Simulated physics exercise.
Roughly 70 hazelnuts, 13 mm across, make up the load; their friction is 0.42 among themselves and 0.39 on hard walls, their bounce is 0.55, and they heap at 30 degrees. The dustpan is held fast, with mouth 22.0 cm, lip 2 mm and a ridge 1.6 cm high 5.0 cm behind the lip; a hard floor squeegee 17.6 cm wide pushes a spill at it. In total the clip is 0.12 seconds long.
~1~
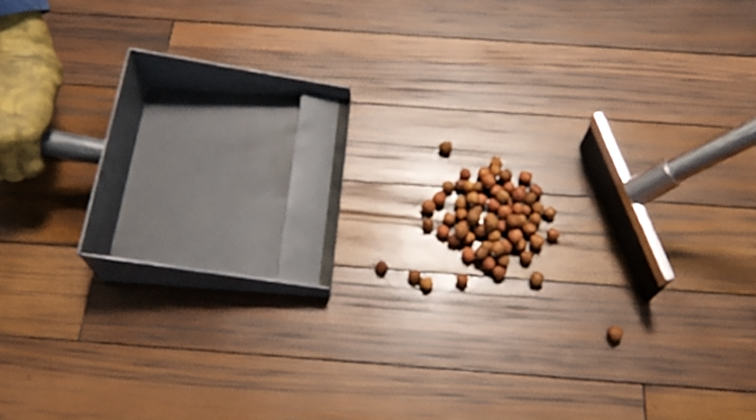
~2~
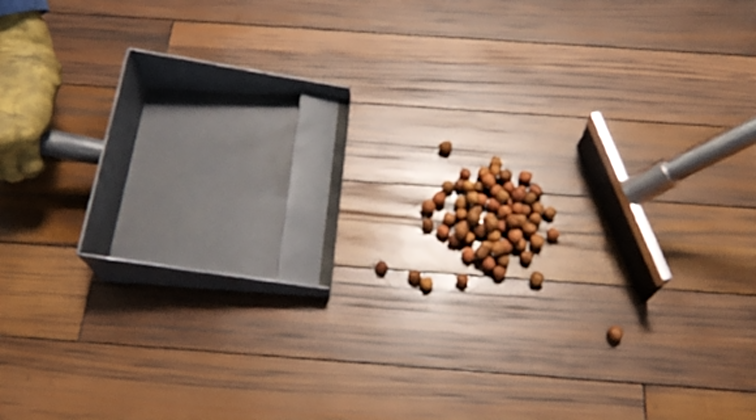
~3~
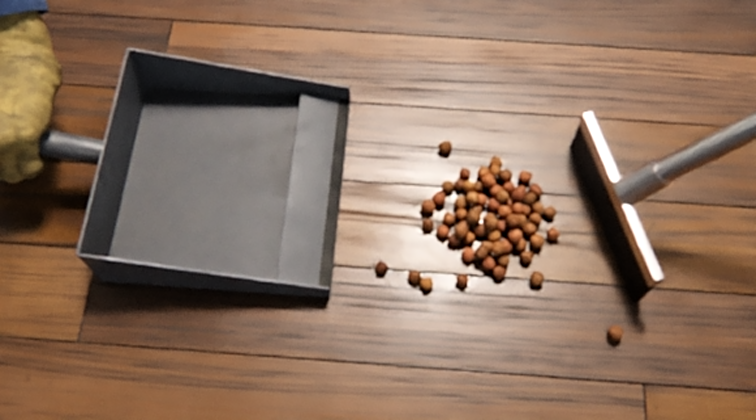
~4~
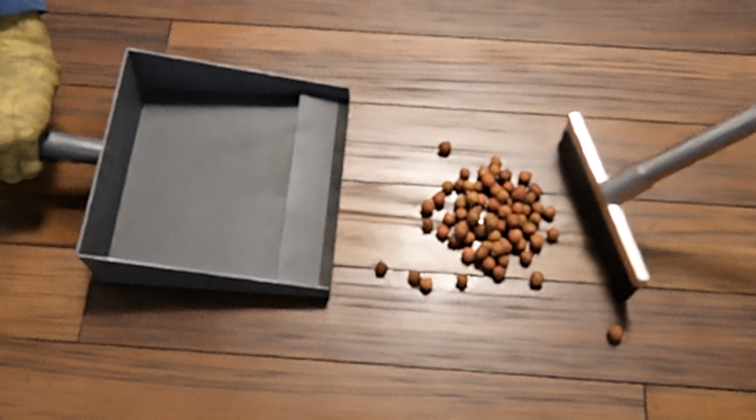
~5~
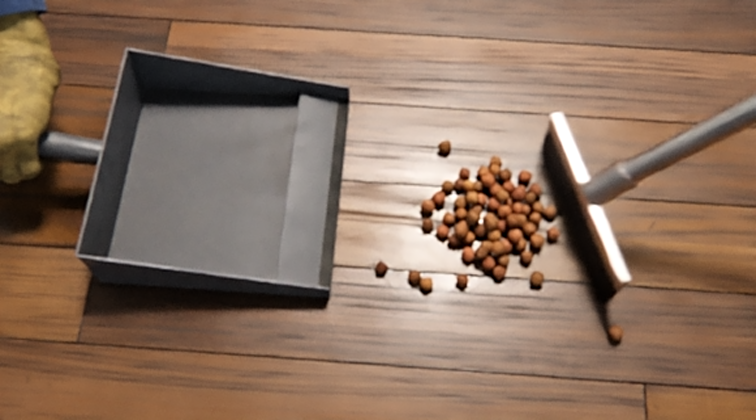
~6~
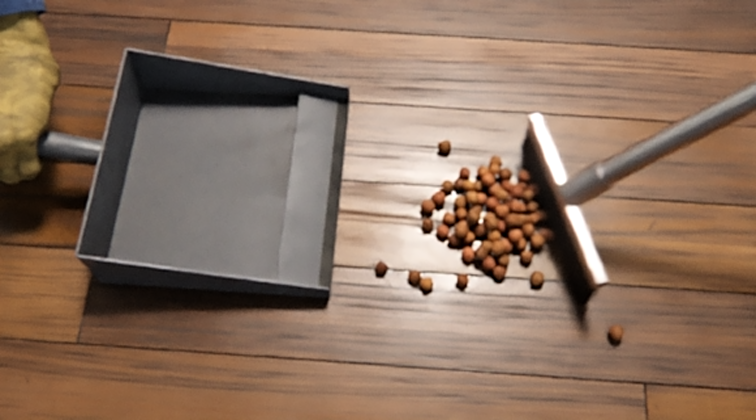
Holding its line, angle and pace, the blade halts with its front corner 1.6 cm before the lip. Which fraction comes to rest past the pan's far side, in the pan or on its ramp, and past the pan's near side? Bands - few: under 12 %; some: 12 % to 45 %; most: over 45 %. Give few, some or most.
Far side: Few, pan: Some, near side: Some.
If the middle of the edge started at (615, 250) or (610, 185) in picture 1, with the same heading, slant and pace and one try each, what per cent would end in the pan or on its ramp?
About 20 and 20 per cent.
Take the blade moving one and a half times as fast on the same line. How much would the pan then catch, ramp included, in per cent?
Then some 40 in a hundred.
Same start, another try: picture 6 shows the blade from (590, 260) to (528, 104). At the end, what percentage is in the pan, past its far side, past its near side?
The pan gets 20, the far side 0 and the near side 20.
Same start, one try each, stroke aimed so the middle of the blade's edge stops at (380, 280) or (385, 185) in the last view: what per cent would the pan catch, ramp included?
Roughly 25 % and 15 %.
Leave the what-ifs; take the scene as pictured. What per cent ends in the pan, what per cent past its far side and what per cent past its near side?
Far: 0; pan: 25; near: 30 (percent).
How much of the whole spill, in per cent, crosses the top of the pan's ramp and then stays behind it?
Estimate: Near 5 per cent of all.
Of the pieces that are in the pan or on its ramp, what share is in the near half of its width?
Estimate: Close to 80 %.
Then, 0.12 s after the last picture, middle of the blade 12 cm from the lip; 0 % over the lip, far side 0 %, near side 5 %.
Then, 0.19 s after the last picture, middle of the blade 6 cm from the lip; 0 % over the lip, far side 0 %, near side 20 %.
Then, 0.41 s after the last picture, middle of the blade 4 cm from the lip; 40 % over the lip, far side 0 %, near side 30 %.
In the end, far side 0 %, pan 25 %, near side 30 %, in front of the lip or behind the blade 45 %.
